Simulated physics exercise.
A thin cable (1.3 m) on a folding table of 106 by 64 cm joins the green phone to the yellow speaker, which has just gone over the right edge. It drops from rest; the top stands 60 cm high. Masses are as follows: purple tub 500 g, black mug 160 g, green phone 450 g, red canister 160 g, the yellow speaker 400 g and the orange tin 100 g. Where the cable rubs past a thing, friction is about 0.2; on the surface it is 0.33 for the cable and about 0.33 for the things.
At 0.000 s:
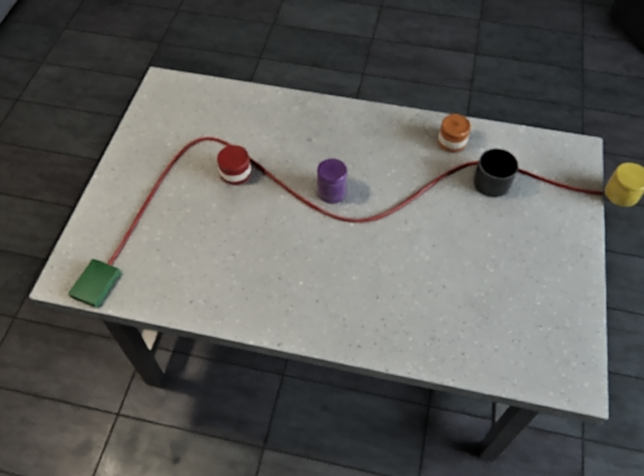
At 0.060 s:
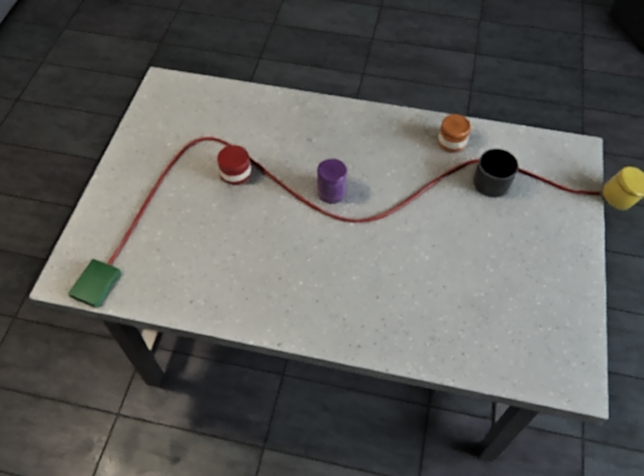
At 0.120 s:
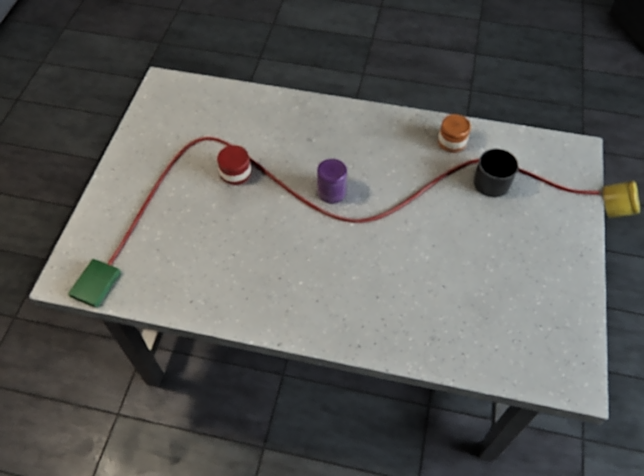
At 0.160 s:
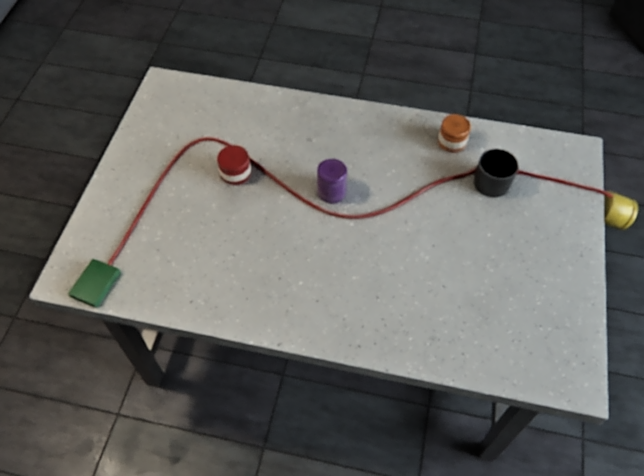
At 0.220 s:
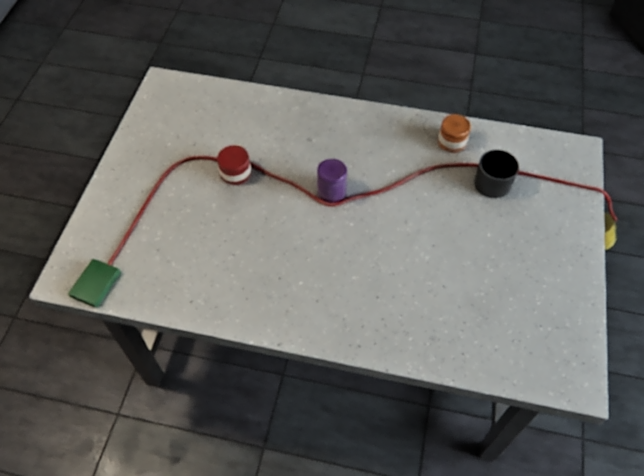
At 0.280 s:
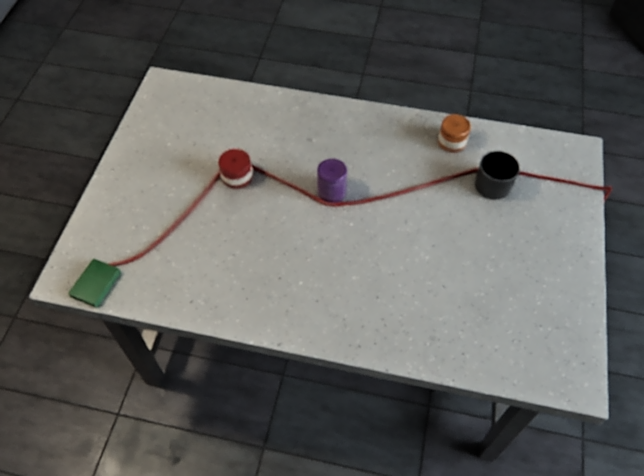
The yellow speaker dropped past the table's right edge and out of sight, pulling the red cable straighter against the purple tub and red canister, which shifted slightly, while the green phone stayed put.
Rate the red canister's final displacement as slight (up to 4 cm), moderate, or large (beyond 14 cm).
Large.
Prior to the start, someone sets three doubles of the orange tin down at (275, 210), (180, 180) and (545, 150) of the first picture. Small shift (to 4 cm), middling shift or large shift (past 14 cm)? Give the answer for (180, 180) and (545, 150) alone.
Big and slight.
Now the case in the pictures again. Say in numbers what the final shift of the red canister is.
For the red canister, that comes to 40 cm.
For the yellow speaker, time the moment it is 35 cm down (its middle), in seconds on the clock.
It gets there at roughly 0.40 s.
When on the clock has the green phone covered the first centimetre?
For the green phone, around 0.44 seconds.
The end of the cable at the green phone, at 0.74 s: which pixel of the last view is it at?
(189, 269), roughly.
By 0.5 s, the cable's tail end at (141, 270); red canister 25 cm off its start, black mug 10 cm off its start, yellow speaker over the edge.
By 0.7 s, the cable's tail end at (189, 269); red canister 38 cm off its start, black mug 14 cm off its start, green phone 13 cm off its start.
By 1.0 s, the cable's tail end at (206, 264); red canister 39 cm off its start at (278, 321), green phone 17 cm off its start at (182, 264), black mug 14 cm off its start at (526, 219).
By 1.2 s, the cable's tail end at (206, 264); red canister 39 cm off its start, green phone 17 cm off its start, black mug 14 cm off its start.
By 2.4 s, the cable's tail end at (206, 264); red canister 39 cm off its start at (278, 321), green phone 17 cm off its start at (182, 264), black mug 14 cm off its start at (526, 219), yellow speaker over the edge.
